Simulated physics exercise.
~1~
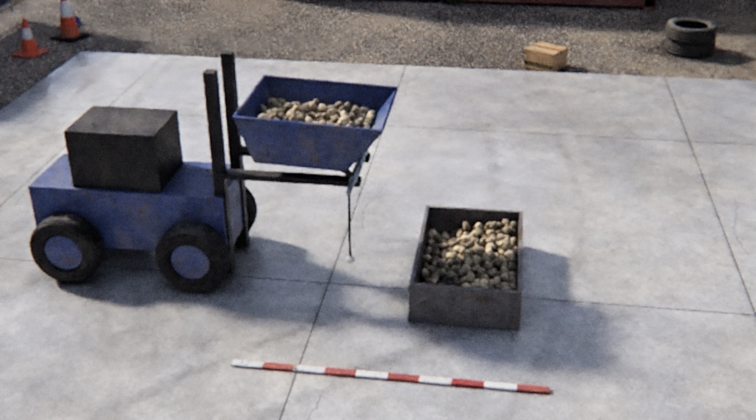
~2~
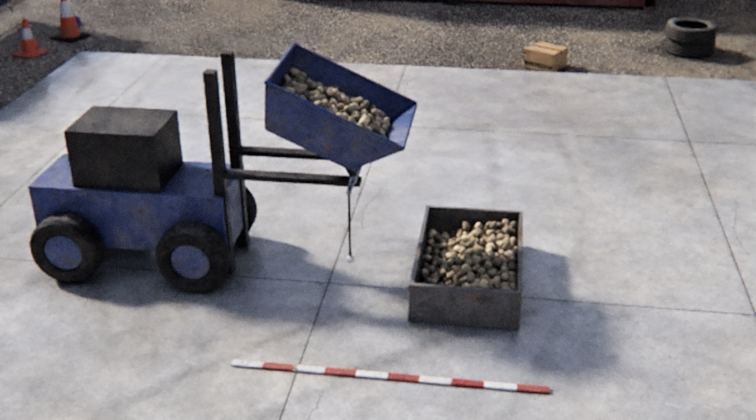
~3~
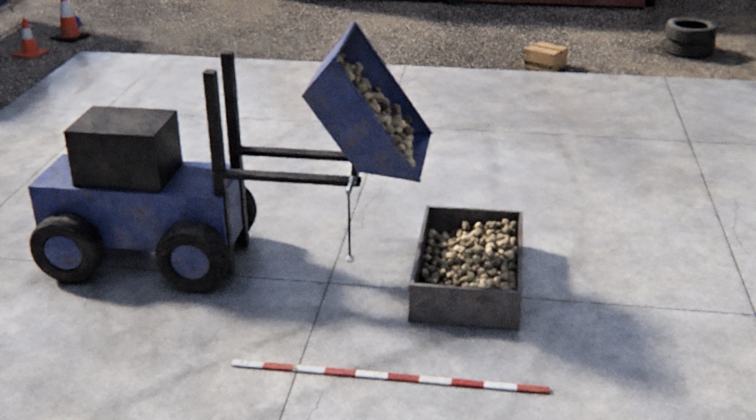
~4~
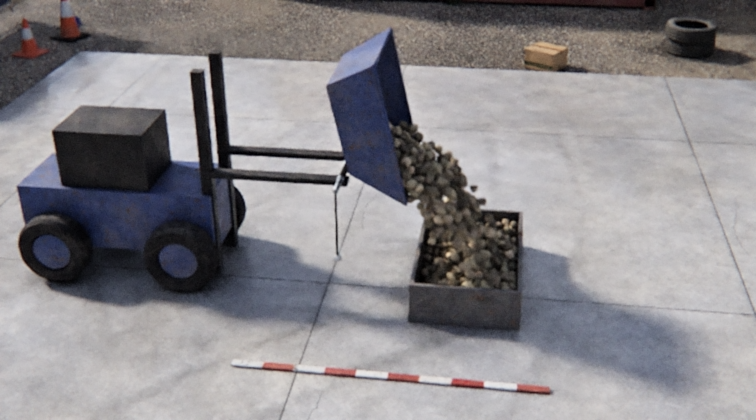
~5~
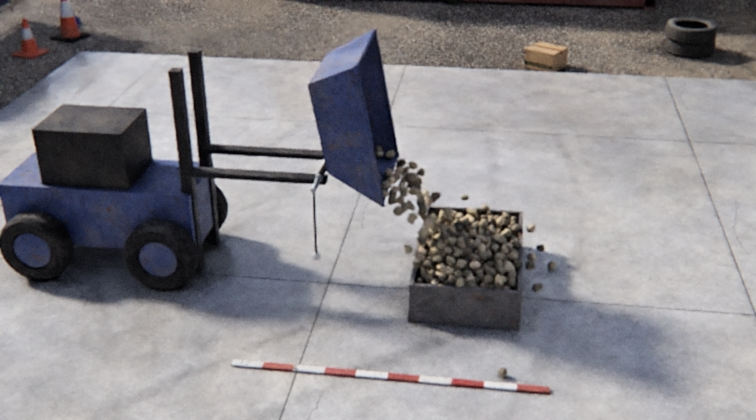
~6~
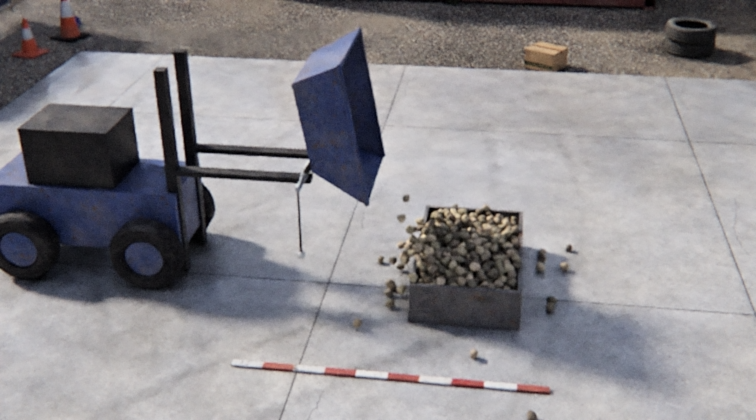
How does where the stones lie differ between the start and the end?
At the start the stones are split between the raised blue skip and the bin on the ground. By the end the skip's load has gone down to the right, and the stones are heaped in the bin with a few scattered around it.
